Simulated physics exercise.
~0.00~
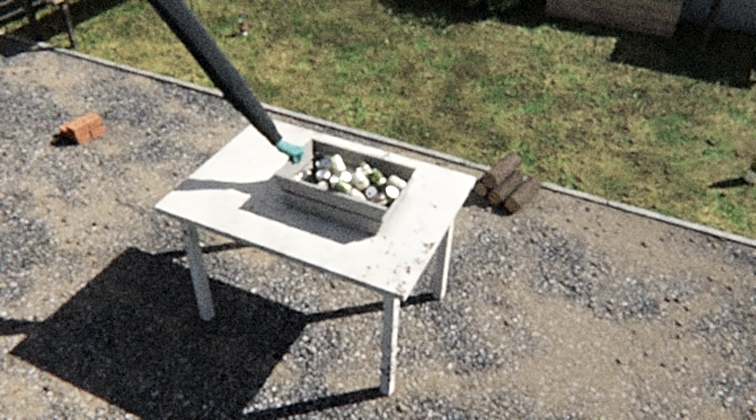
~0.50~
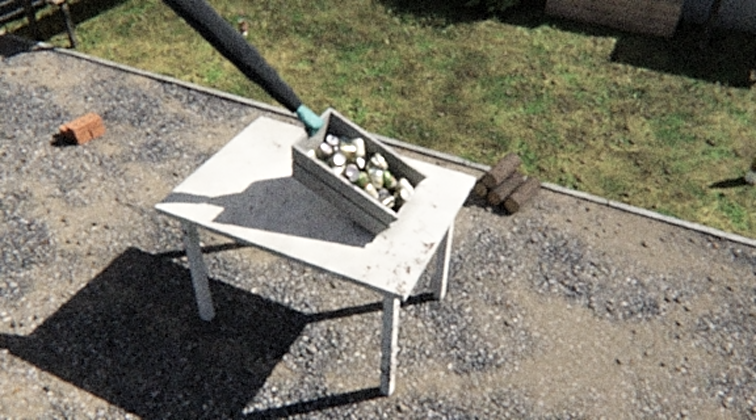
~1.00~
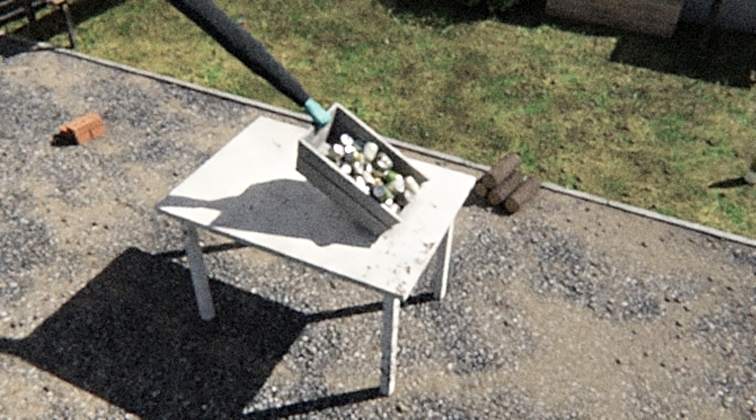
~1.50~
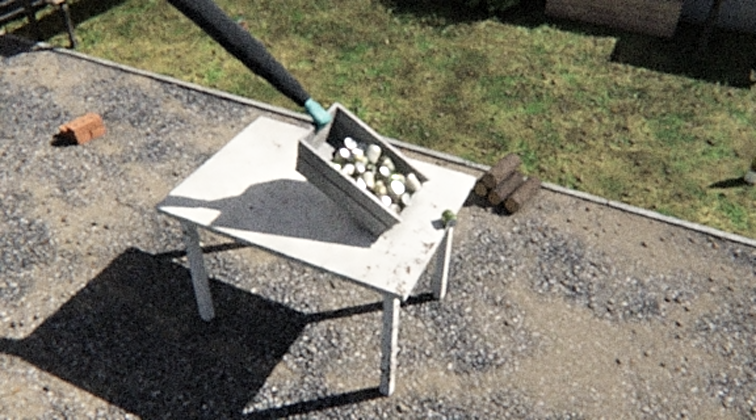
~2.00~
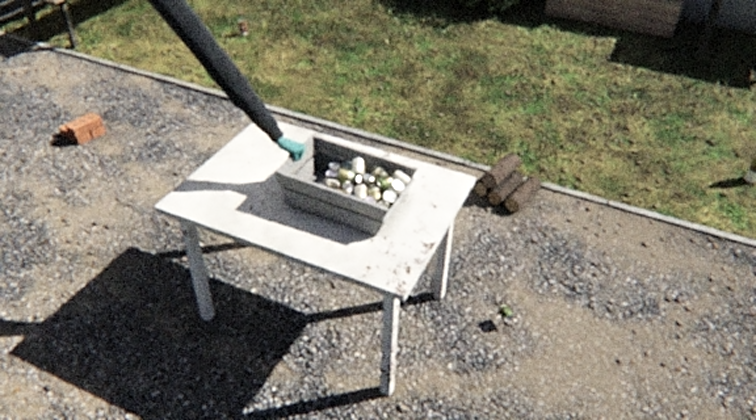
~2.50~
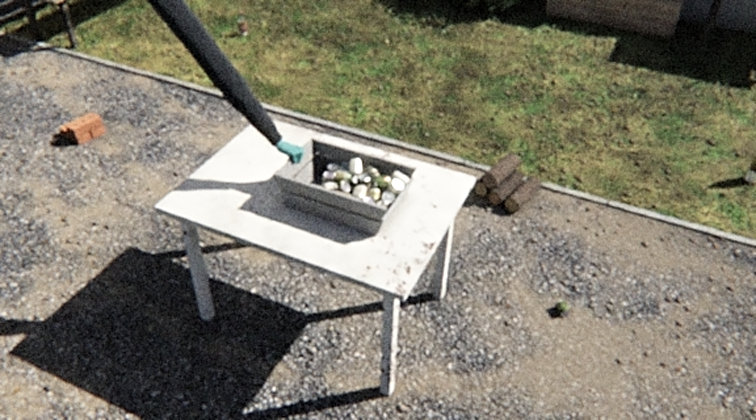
The footage shows a dark arm tilting a grey basket of small cans over its right edge on a white outdoor table, then lowering it flat. One can tumbles off the table and rolls right across the gravel, while the rest stay in the basket.
